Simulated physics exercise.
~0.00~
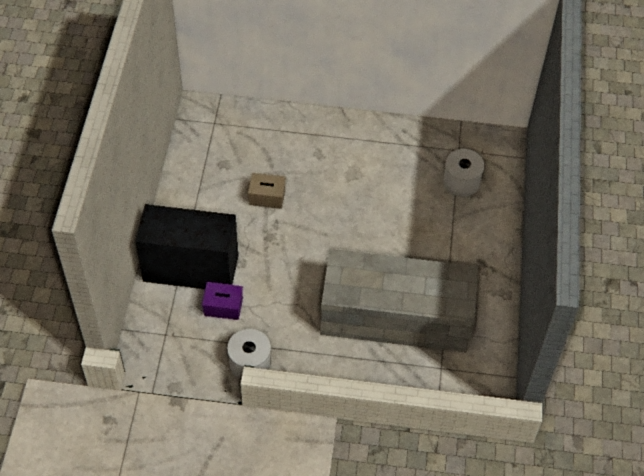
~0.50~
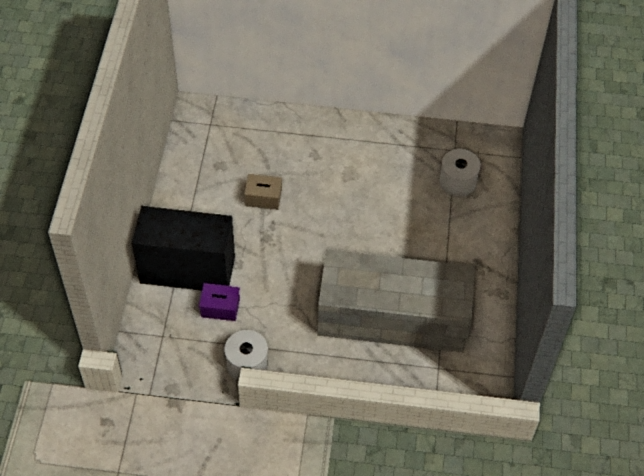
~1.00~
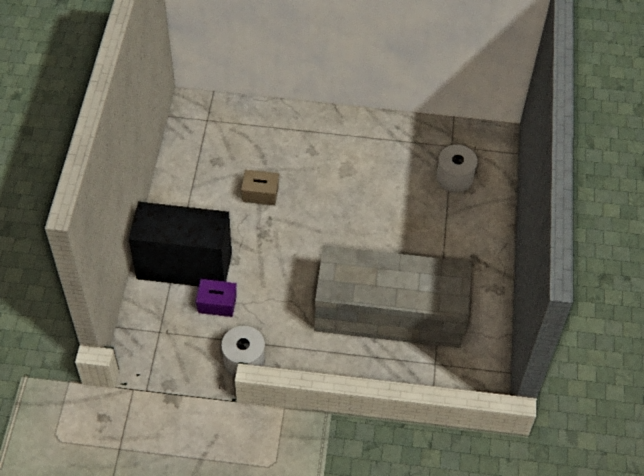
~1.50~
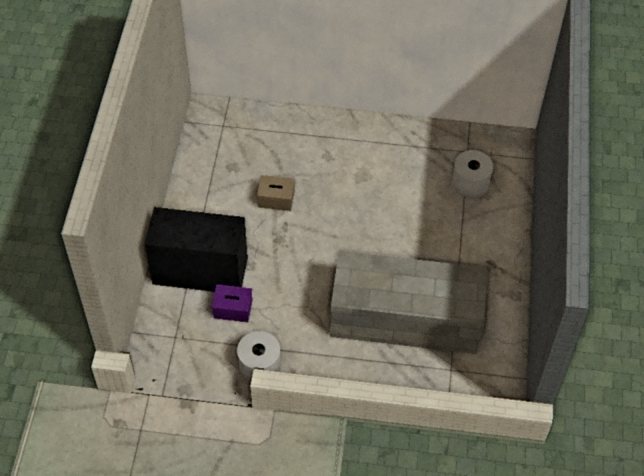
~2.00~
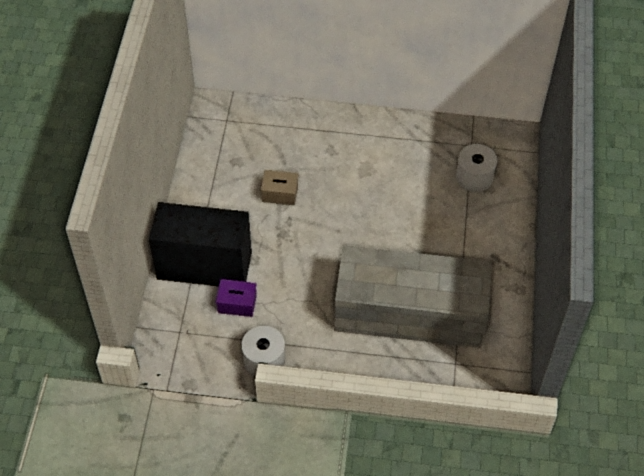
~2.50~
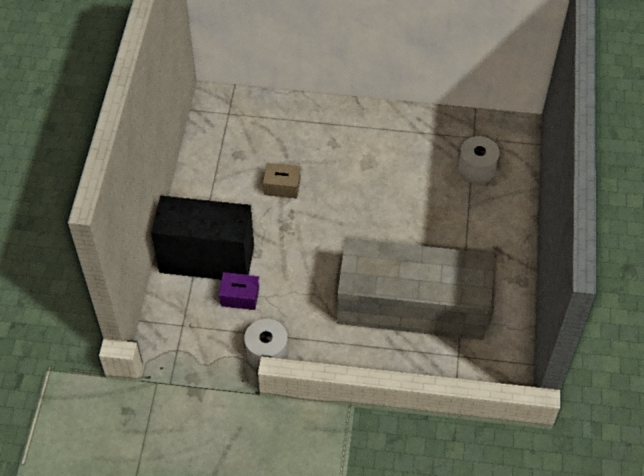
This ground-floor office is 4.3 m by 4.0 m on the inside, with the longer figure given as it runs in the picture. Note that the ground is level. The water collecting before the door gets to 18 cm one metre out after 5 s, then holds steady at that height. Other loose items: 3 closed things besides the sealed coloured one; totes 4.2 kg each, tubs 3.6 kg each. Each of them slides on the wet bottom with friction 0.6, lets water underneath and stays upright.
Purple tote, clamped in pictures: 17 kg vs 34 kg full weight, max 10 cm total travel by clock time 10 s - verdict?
Expect only the larger amount to be sufficient.
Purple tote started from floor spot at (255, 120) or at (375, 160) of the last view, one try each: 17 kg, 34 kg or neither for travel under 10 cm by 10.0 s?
In turn: The lighter mass suffices; the lighter mass suffices.
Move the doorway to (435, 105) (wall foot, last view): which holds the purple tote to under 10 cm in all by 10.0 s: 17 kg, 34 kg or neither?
So the light mass does it.
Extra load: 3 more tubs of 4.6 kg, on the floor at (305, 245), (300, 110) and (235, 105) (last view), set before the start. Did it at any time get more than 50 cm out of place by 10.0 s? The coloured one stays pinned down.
In turn: Beyond it, within it, within it.
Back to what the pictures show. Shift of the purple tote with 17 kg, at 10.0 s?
It would be some 50 cm from its spot.
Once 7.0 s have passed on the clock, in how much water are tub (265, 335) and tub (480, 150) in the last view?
First about 3 cm, second about 0 cm.
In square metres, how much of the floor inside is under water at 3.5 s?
Some 1.0 m2.
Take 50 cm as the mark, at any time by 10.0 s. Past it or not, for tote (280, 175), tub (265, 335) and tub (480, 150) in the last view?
In order: Within the mark, above the mark, within the mark.
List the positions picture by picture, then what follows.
The first picture shows the purple tote at (223, 295) rests on the ground; water covers 0.0 m2; 0 of 4 have shifted.
The second picture shows the purple tote at (219, 297), on the bottom; water covers 0.0 m2; 0 of 4 have shifted.
The third picture shows the purple tote at (216, 293) rests on the ground; 0.0 m2 under water; 0 of 4 have shifted.
The fourth picture shows the purple tote at (232, 298), on the bottom; water covers 0.0 m2; 0 of 4 have shifted.
The fifth picture shows the purple tote at (236, 293) rests on the ground; 0.0 m2 under water; 0 of 4 have shifted.
The sixth picture shows the purple tote at (239, 286) rests on the ground; 0.1 m2 under water; 0 of 4 have shifted.
After 3.5 s the purple tote would be 0 cm from its start with 17 kg and 0 cm from its start with 34 kg; 3 cm of water round it then.
After 4.5 s the purple tote would be 0 cm from its start with 17 kg and 0 cm from its start with 34 kg; 7 cm of water round it then.
After 7.0 s the purple tote would be 54 cm from its start with 17 kg and 0 cm from its start with 34 kg; 11 cm of water round it then.
After 10.0 s the purple tote would be 54 cm from its start with 17 kg and 0 cm from its start with 34 kg; 9 cm of water round it then.
